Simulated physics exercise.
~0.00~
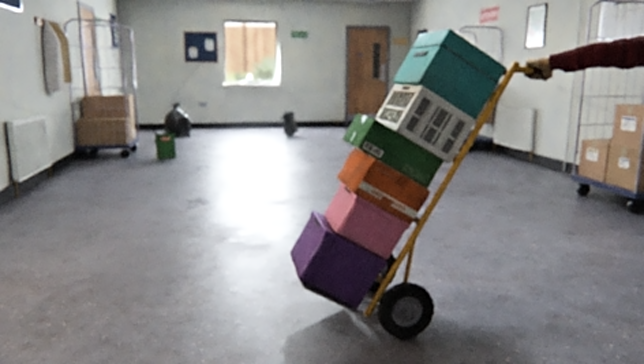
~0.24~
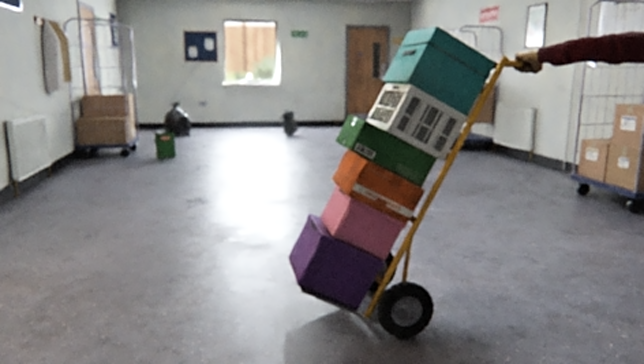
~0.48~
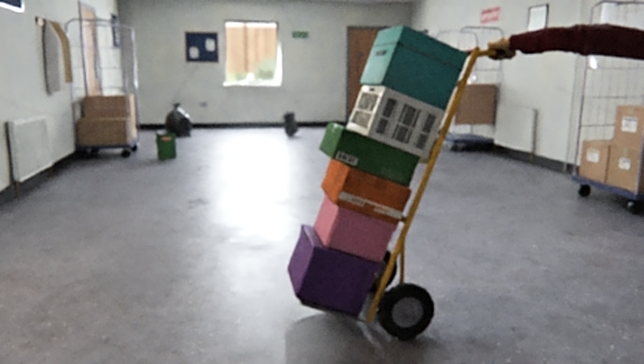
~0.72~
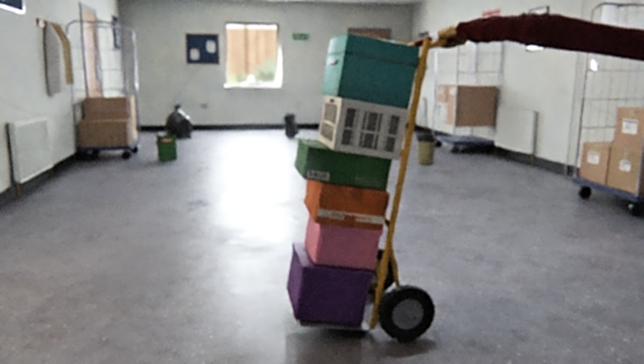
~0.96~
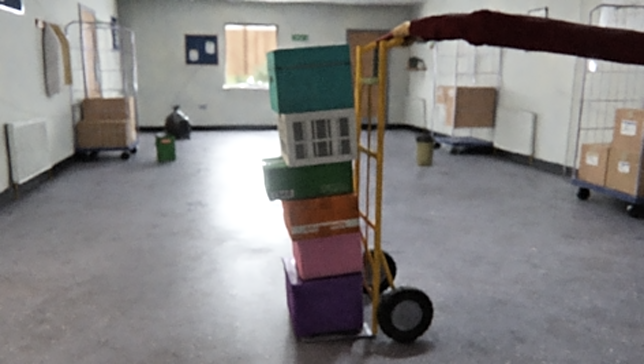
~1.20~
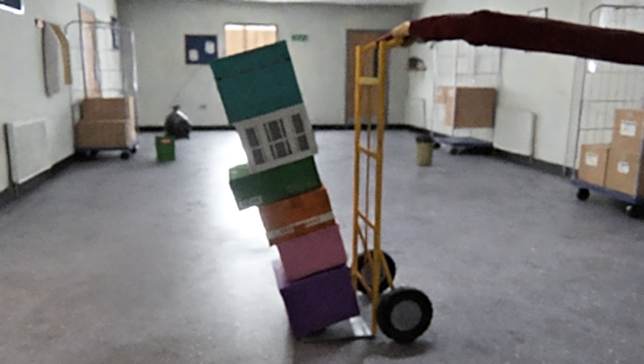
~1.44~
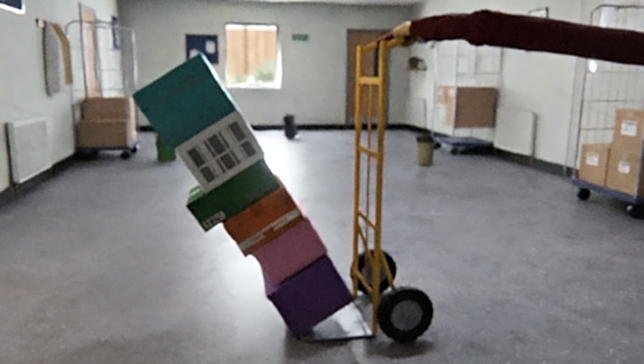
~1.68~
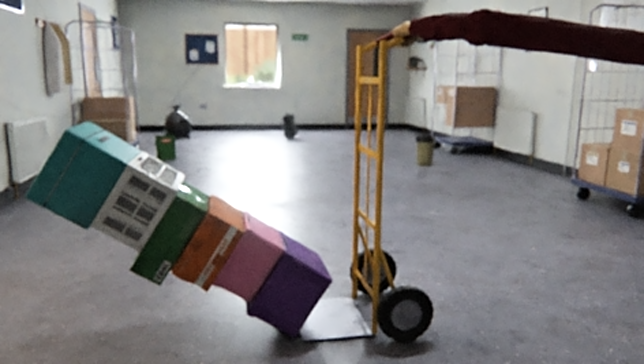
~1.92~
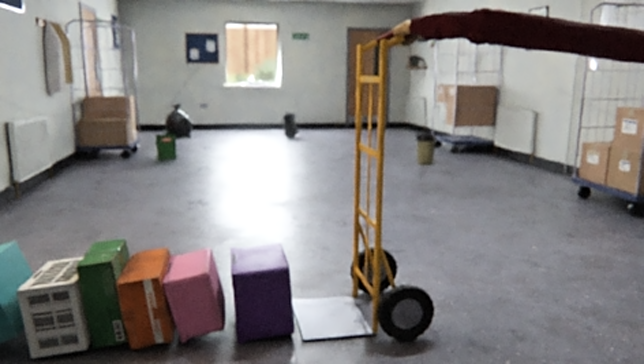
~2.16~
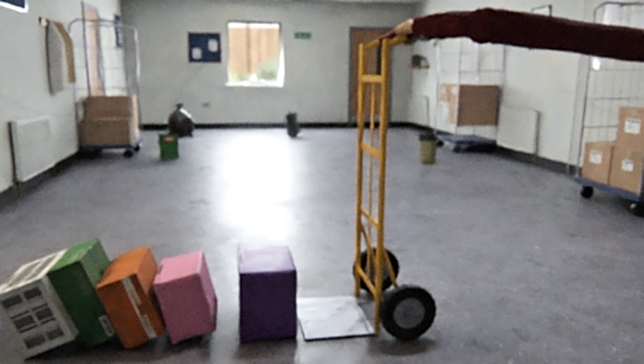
A tall stack of colourful boxes topples left as an arm tips a yellow hand truck upright.
